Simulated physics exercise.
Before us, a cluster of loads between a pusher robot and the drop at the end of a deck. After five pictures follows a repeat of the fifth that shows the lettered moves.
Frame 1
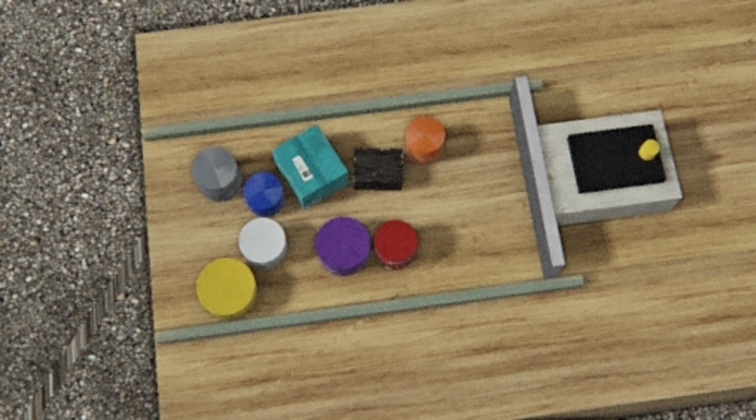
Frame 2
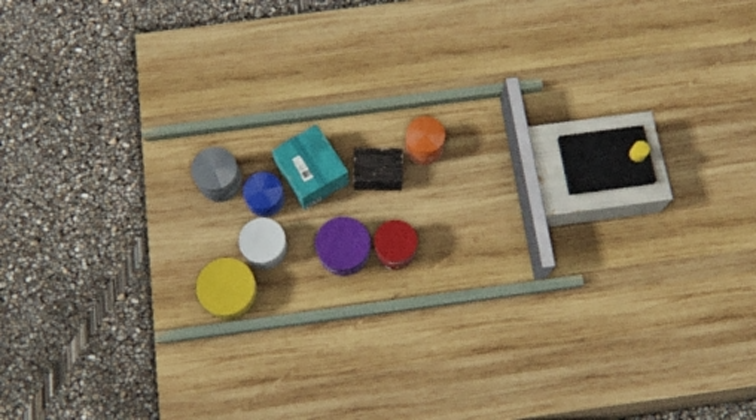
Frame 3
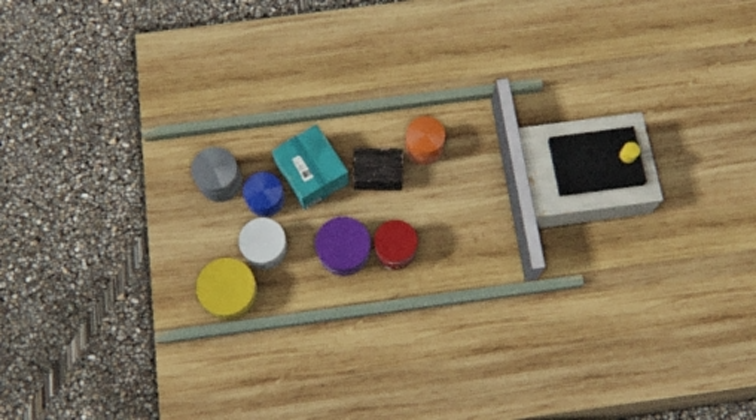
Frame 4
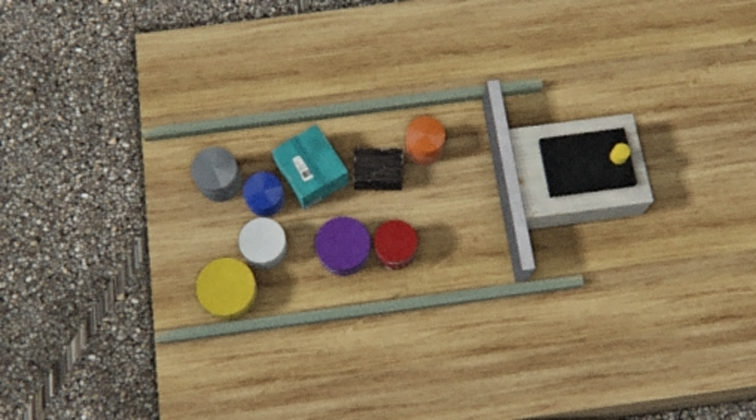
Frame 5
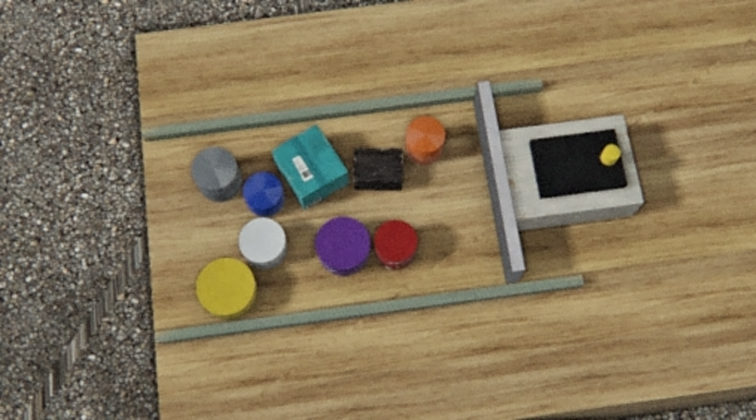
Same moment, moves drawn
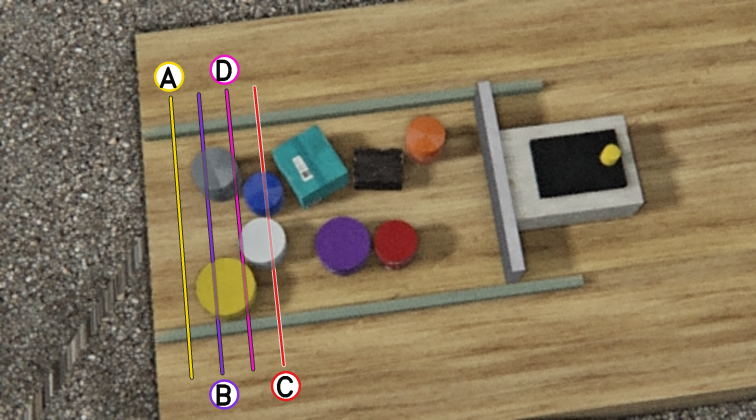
In this clip, a pale machine with a wide flat blade slides slowly left a short way between two rails on a wooden deck, while the colourful canisters, pails, turquoise parcel and black crate ahead of it stay still.
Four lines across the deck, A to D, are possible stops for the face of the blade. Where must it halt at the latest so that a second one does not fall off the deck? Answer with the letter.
No second one falls up to C.
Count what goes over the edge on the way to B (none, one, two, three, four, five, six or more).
In all, five.
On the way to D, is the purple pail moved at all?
Yes.
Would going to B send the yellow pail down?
Yes.
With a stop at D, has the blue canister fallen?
Yes.
On the marked copy, A at (181, 231); B at (210, 227); C at (268, 220); D at (239, 223).
Taking C. A third of the way, robot (488, 175); orange canister (381, 134); turquoise parcel (304, 173).
Two thirds of the way, robot (403, 186); grey canister (199, 164); white pail (219, 240).
When it is over, robot (340, 194); grey canister (150, 165); blue canister (157, 205); none fallen.
As for the rest, A drops five; B drops five; D drops two.
